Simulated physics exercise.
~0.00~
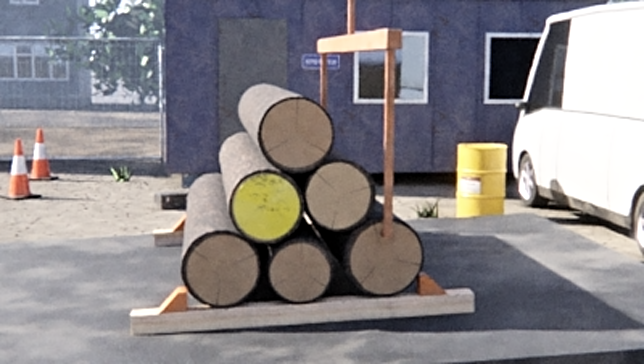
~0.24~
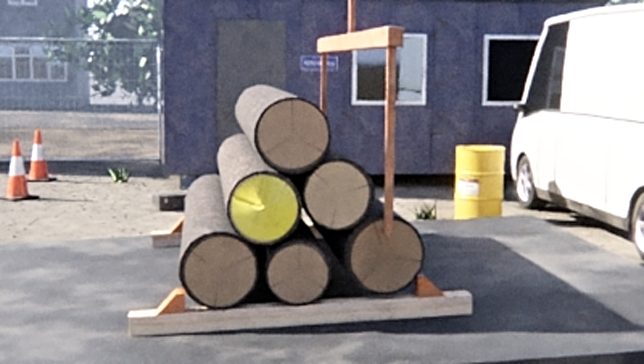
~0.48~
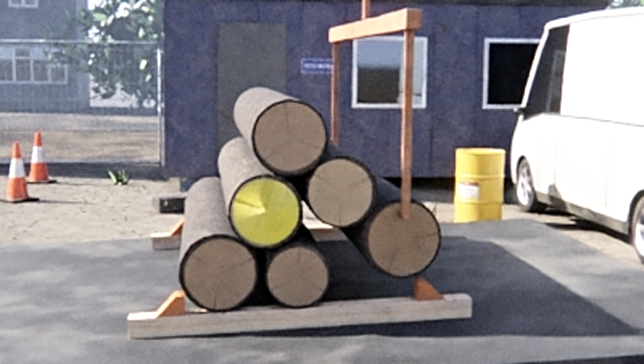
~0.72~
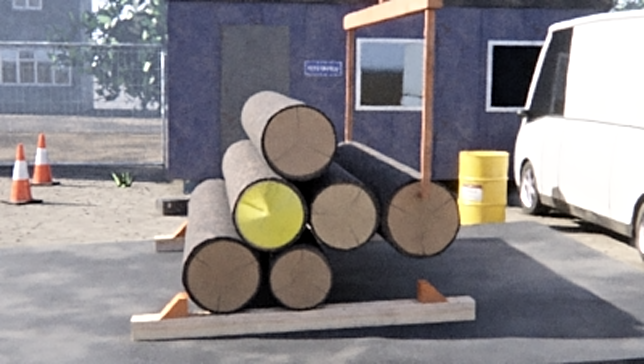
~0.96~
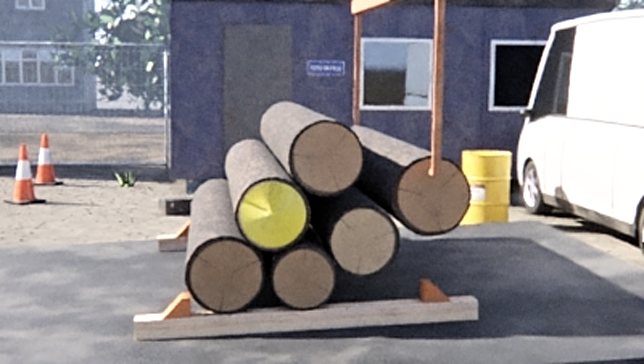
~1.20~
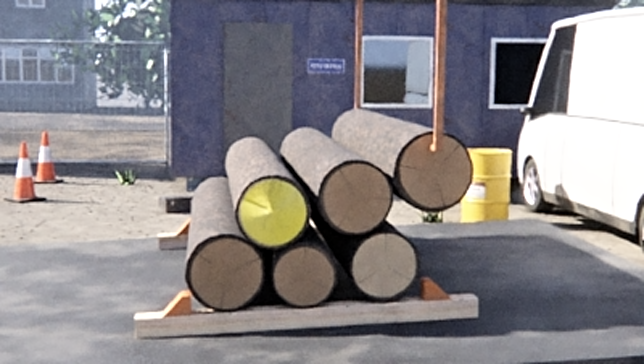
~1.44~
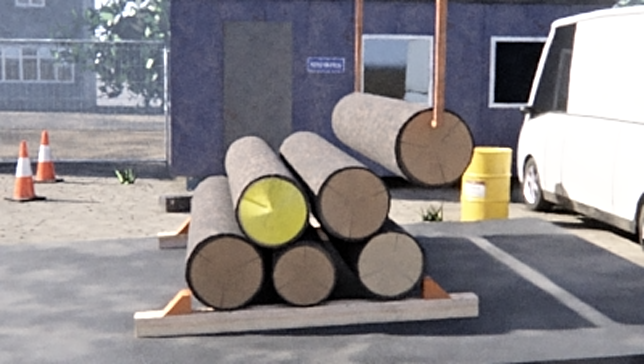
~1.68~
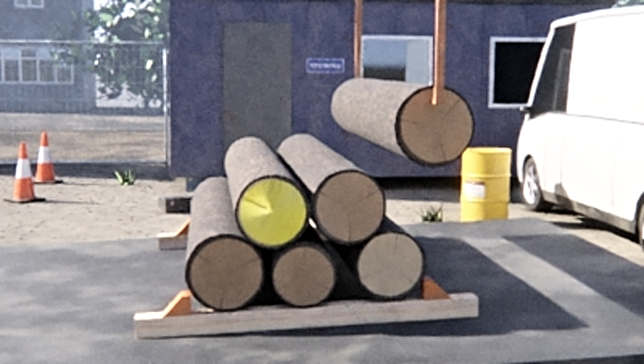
A stack of six logs sat on timber bearers as an orange beam lifted the bottom right one out and up; the top log and one below it rolled down to the right, while the yellow-ended log stayed put and the hoisted one hung clear.
